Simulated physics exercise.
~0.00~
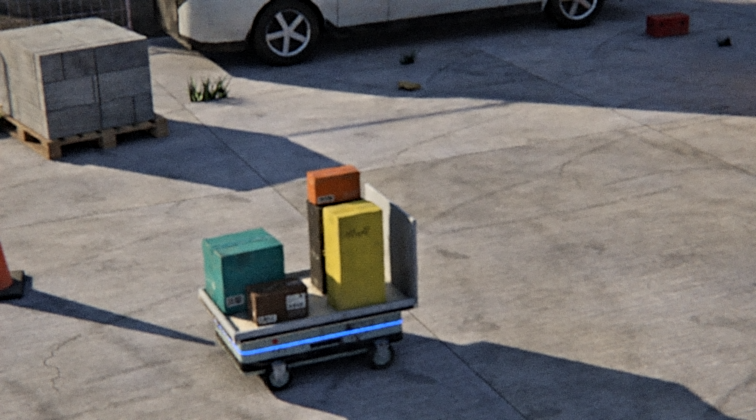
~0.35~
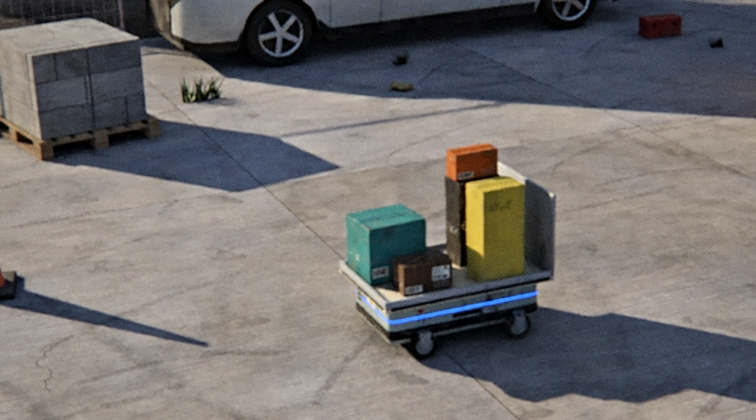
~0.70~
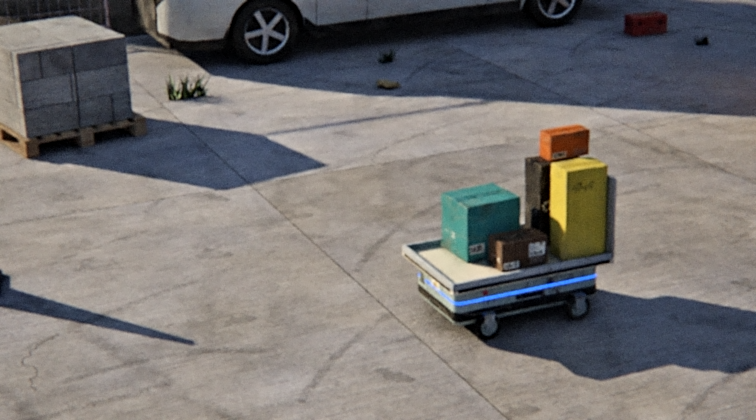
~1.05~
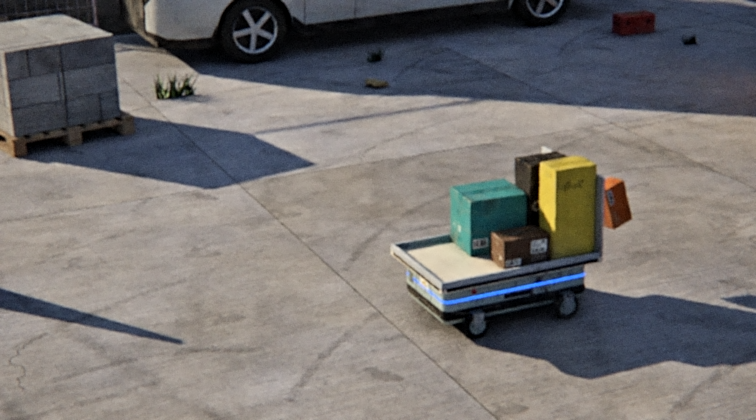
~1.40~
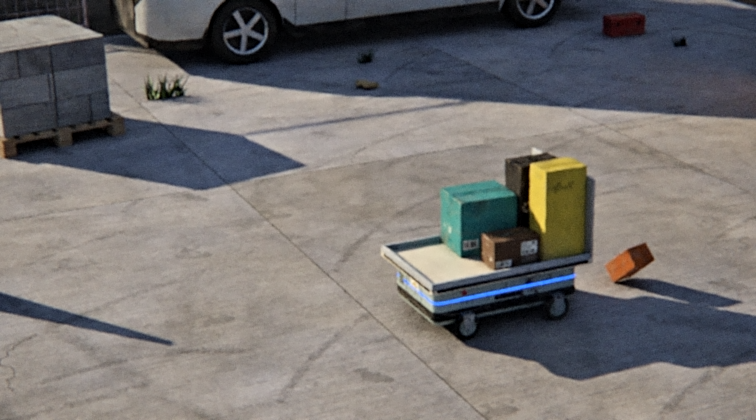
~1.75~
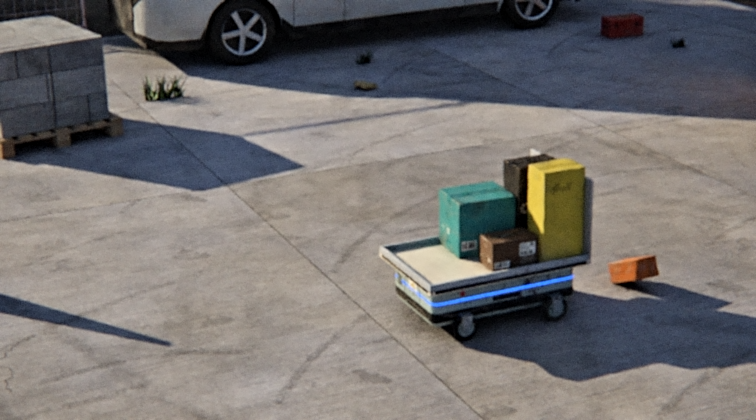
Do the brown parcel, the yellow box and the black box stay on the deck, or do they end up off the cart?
They stay on the deck. The brown parcel, the yellow box and the black box are all still on the cart once it has stopped.
The clip shows a wheeled cart carrying turquoise, brown, black, yellow and orange boxes rightward across a paved yard. As it stops, the boxes shift toward its front board and the orange one tumbles over onto the ground, while the other four stay aboard.
